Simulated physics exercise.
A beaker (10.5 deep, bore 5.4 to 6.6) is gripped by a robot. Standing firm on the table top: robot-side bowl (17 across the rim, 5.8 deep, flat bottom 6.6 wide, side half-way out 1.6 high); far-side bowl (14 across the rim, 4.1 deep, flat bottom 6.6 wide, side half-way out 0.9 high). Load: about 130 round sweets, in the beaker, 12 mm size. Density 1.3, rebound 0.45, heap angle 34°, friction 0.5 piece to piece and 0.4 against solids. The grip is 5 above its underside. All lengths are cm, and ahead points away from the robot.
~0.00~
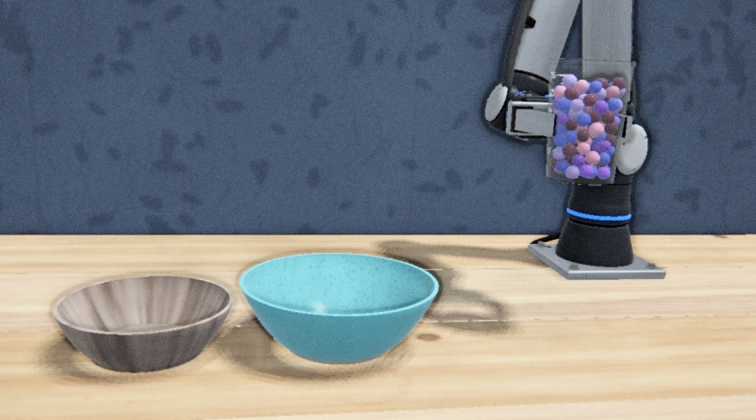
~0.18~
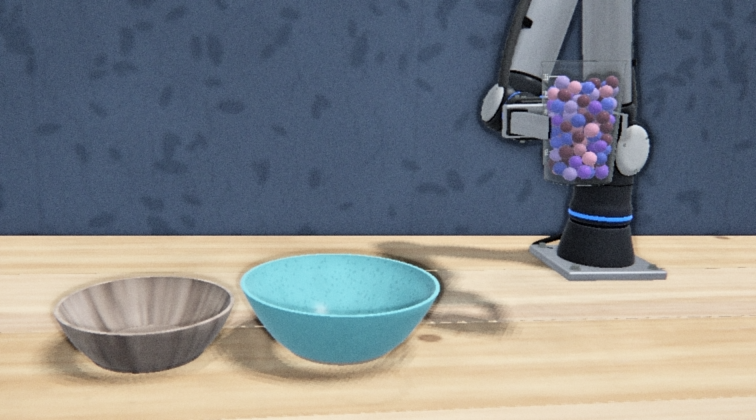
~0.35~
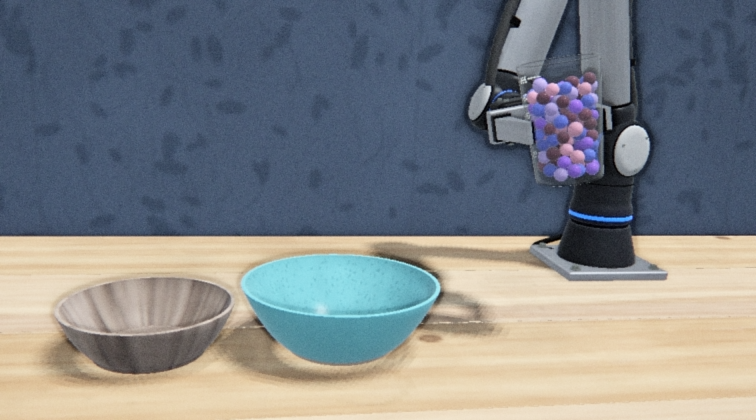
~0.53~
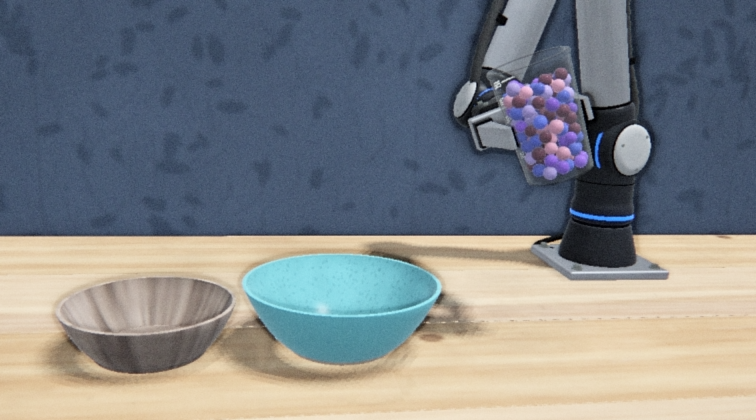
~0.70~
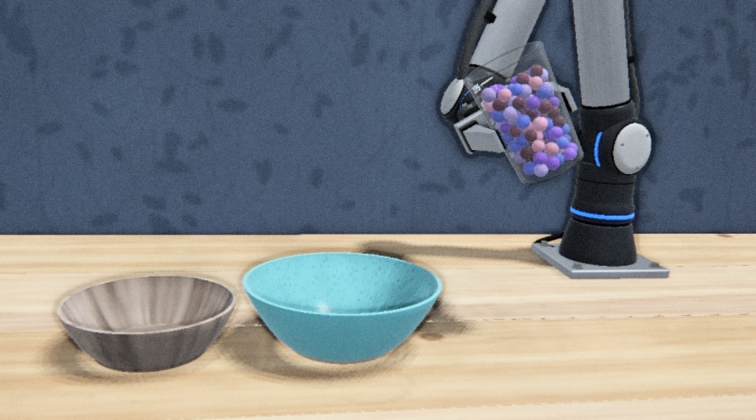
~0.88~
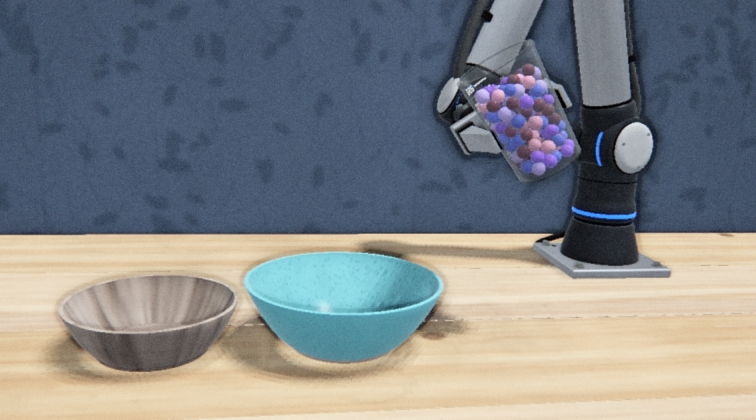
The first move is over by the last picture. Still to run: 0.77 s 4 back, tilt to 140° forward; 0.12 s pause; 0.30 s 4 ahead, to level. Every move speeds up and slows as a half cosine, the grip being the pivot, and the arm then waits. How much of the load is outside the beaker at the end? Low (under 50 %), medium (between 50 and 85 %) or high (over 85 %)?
Share outside the beaker: High (over 85 %).
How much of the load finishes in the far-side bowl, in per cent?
Some 0 per cent.
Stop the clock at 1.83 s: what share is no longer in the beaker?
Near 100 per cent so far.
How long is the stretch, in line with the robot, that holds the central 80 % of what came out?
Roughly 14 cm.
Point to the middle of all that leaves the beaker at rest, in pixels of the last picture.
Around (447, 334).
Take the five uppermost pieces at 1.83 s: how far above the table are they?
Roughly 2 cm.
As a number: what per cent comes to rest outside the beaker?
About 100 per cent.
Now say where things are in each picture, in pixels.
The first picture shows the beaker middle at (585, 122), level; upper third of the load around (590, 97), from x 555 to 620, top at y 80; 131 in the beaker.
The second picture shows the beaker middle at (580, 123), tilted 3° forward; upper third of the load around (583, 97), from x 550 to 610, top at y 85.
The third picture shows the beaker middle at (564, 122), tilted 12° forward; upper third of the load around (566, 97), from x 535 to 590, top at y 80.
The fourth picture shows the beaker middle at (545, 120), tilted 22° forward; upper third of the load around (544, 94), from x 510 to 580, top at y 75.
The fifth picture shows the beaker middle at (528, 117), tilted 31° forward; upper third of the load around (526, 93), from x 490 to 570, top at y 70.
The sixth picture shows the beaker middle at (523, 116), tilted 34° forward; upper third of the load around (519, 92), from x 480 to 570, top at y 70; 131 in the beaker.
After 1.36 s, tilted 106° forward, highest piece 24 above the table; 127 in the beaker, 4 in flight or on a rim.
After 1.83 s, tilted 126° forward, highest piece 3 above the table; 131 on the table or floor.
After 2.27 s, level, highest piece 1 above the table; 131 on the table or floor.
After 3.32 s, level, highest piece 1 above the table; 131 on the table or floor.
In the end, 131 on the table or floor. That is 100 % outside the beaker.
